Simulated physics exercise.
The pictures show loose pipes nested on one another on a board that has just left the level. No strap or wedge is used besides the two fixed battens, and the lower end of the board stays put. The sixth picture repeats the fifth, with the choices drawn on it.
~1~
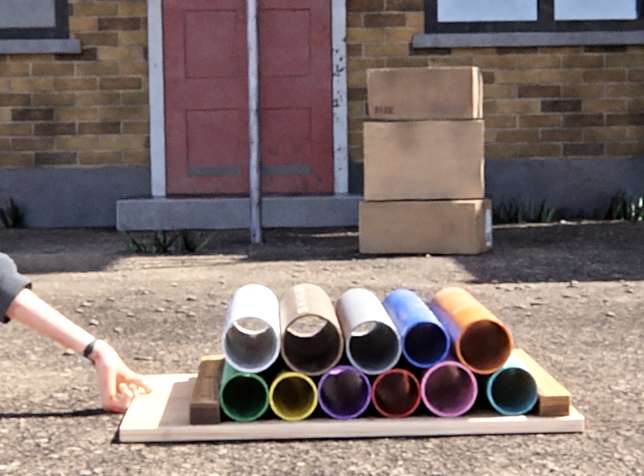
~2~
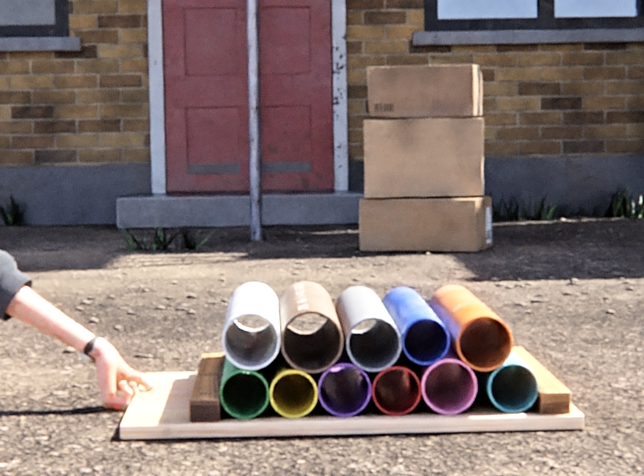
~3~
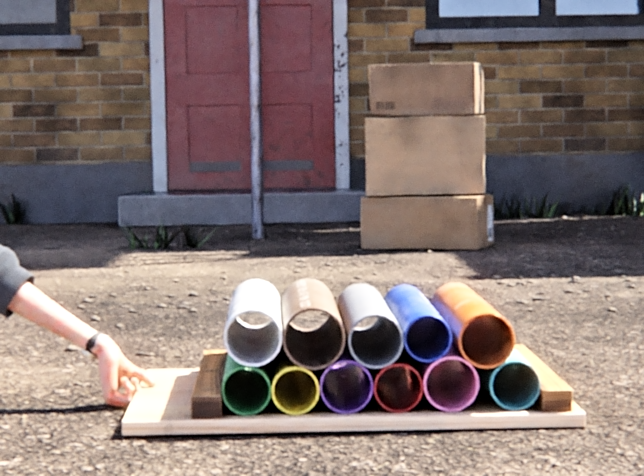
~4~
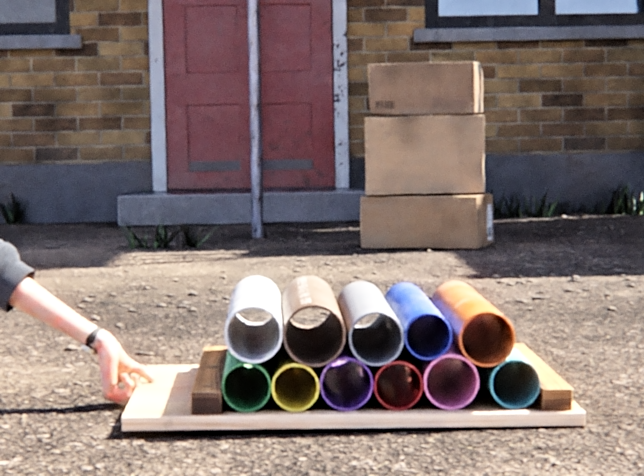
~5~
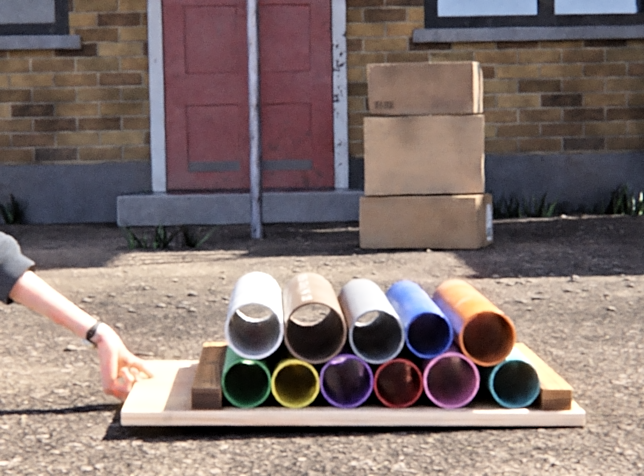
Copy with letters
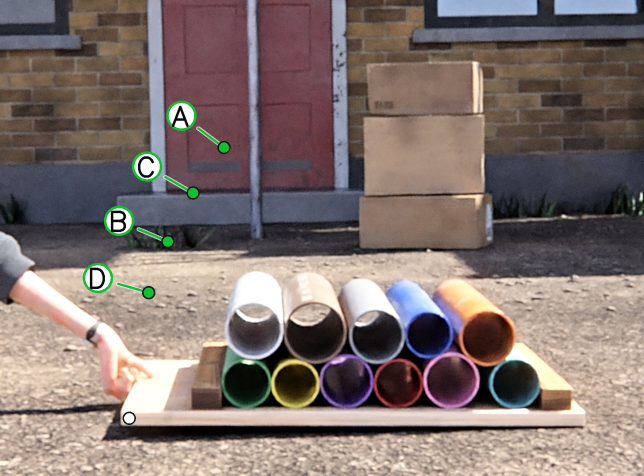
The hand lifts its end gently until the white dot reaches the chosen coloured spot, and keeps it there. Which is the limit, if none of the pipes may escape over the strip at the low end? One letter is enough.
The last mark within the limit is D.
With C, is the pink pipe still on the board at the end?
Yes.
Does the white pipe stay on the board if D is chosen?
The white pipe: Yes.
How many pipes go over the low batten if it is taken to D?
It comes to none.
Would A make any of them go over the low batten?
Yes, at A.
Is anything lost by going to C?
Yes, at C.
On the marked copy, A at (224, 148); B at (168, 241); C at (193, 193); D at (149, 292); the white dot at (129, 418).
With D. Early on, board at 13°.
Further on, board at 18°.
At the end, board at 18°, none over the low batten.
As for the rest, A five over the low batten; B five over the low batten; C five over the low batten.
